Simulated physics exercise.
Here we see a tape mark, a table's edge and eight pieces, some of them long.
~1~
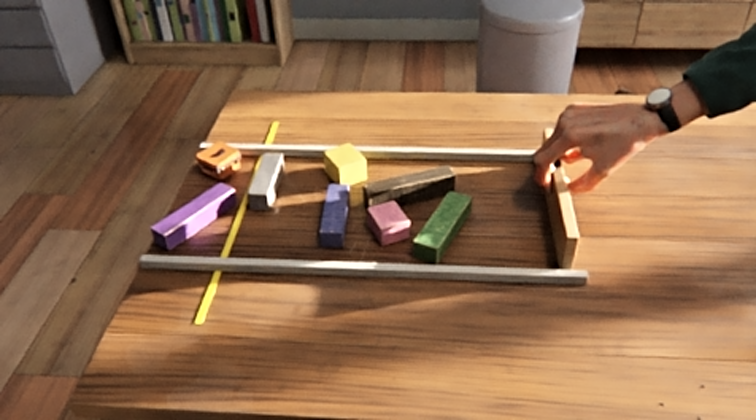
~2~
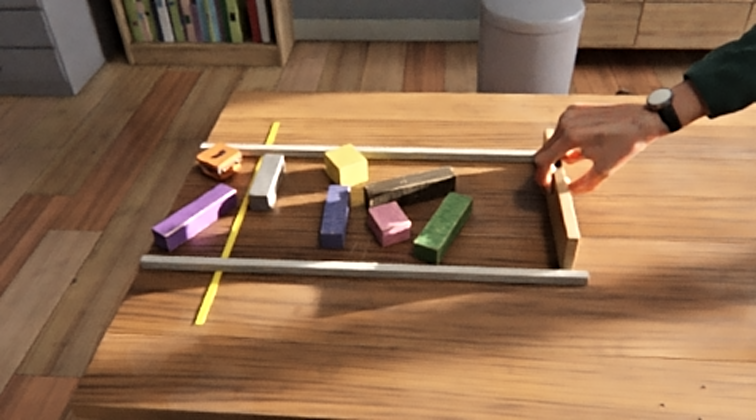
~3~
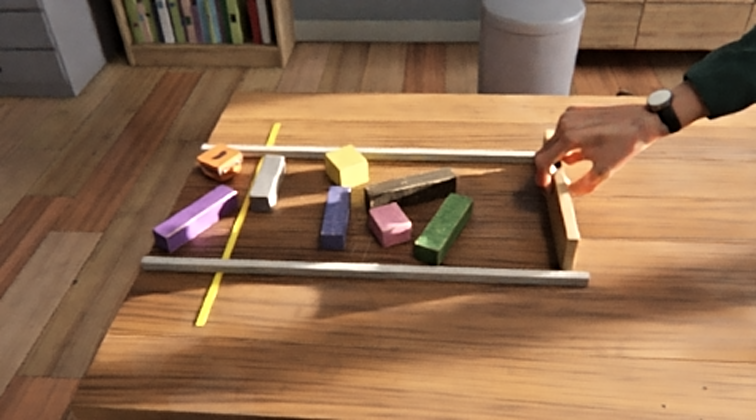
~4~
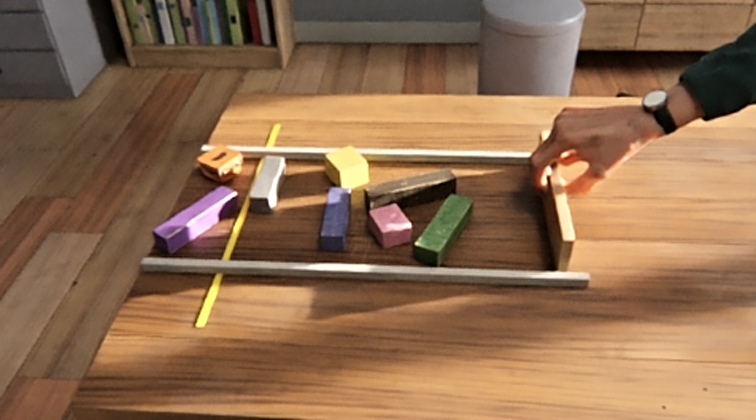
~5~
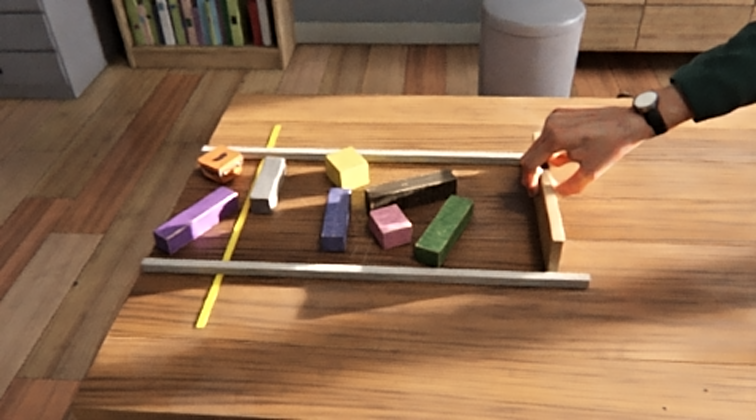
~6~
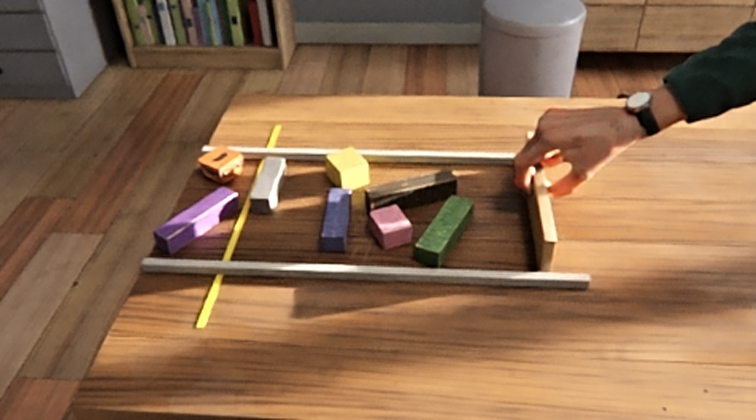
A hand holding a wooden board between two pale rails, then sliding it slightly left toward coloured blocks on a table.
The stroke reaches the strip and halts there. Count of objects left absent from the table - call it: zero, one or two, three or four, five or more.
My call is one or two.
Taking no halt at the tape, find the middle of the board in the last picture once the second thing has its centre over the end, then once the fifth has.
Pixels, in order: Around (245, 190), around (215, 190).
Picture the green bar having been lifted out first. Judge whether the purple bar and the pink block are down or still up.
Result - purple bar: Gone; pink block: Up.
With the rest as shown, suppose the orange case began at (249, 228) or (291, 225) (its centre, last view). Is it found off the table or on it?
So in the first try it ends up below, and in the second it ends up below.
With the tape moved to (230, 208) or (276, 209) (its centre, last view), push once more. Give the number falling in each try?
3 and 0.
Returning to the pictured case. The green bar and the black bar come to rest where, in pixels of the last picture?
The green bar at (224, 224), the black bar at (207, 194).
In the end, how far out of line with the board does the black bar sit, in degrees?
The angle is about 50 degrees.
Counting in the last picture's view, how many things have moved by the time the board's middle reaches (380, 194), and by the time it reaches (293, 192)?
First 4, after that 7.
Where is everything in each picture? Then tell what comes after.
The first picture shows orange case (219, 162); purple bar (196, 216); grey bar (267, 181); board (557, 195); tape (244, 204).
The second picture shows purple bar (196, 216); green bar (444, 227).
The third picture shows grey bar (268, 183); board (557, 197).
The fourth picture shows orange case (221, 166); black bar (411, 192).
The fifth picture shows purple bar (198, 219); blue bar (337, 219).
The sixth picture shows orange case (222, 166); purple bar (198, 219); grey bar (269, 185); board (537, 198); tape (246, 208).
Early on, none off yet; orange case at rest near (222, 166); purple bar at rest near (198, 219); grey bar at rest near (269, 185).
A while later, none off yet; orange case at rest near (222, 166); purple bar at rest near (198, 219); grey bar moving near (263, 183).
Finally, the number that fall off is one or two; lost, purple bar.
